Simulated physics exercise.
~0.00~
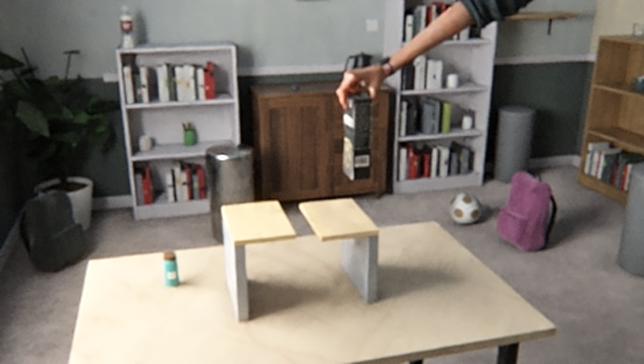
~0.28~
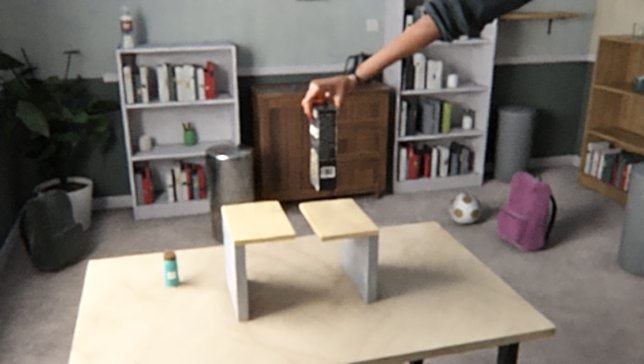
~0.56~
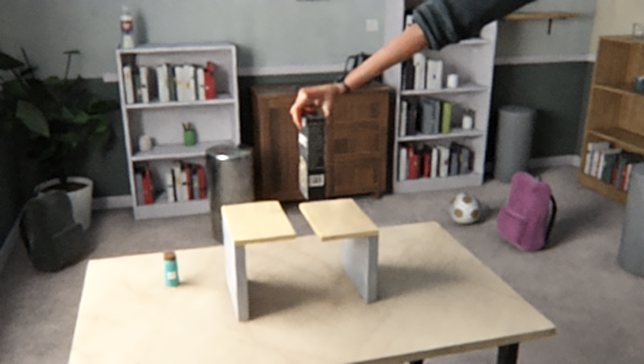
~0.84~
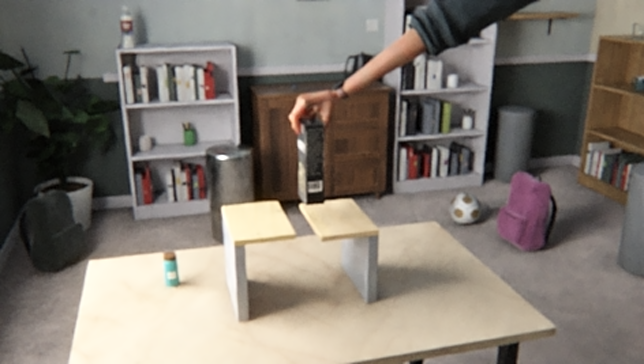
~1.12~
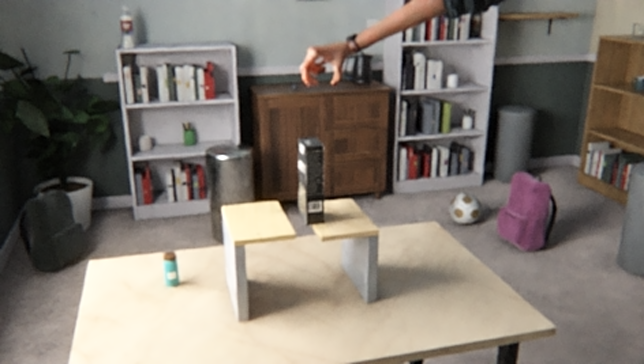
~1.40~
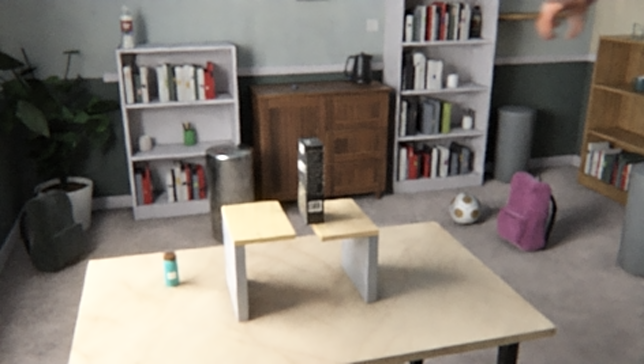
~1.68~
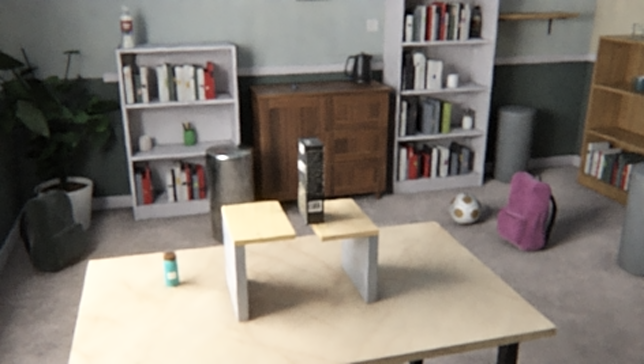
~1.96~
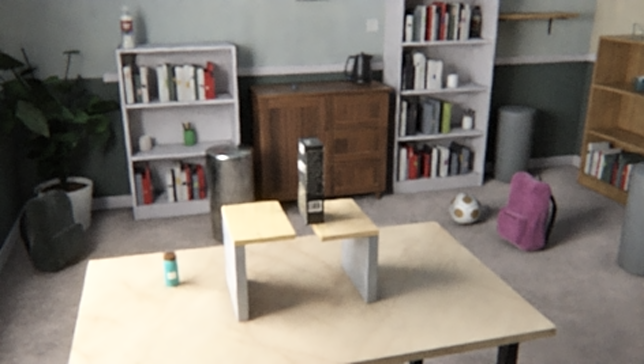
A hand lowers a black carton onto the ledges' right side, lets go, and it stays upright.
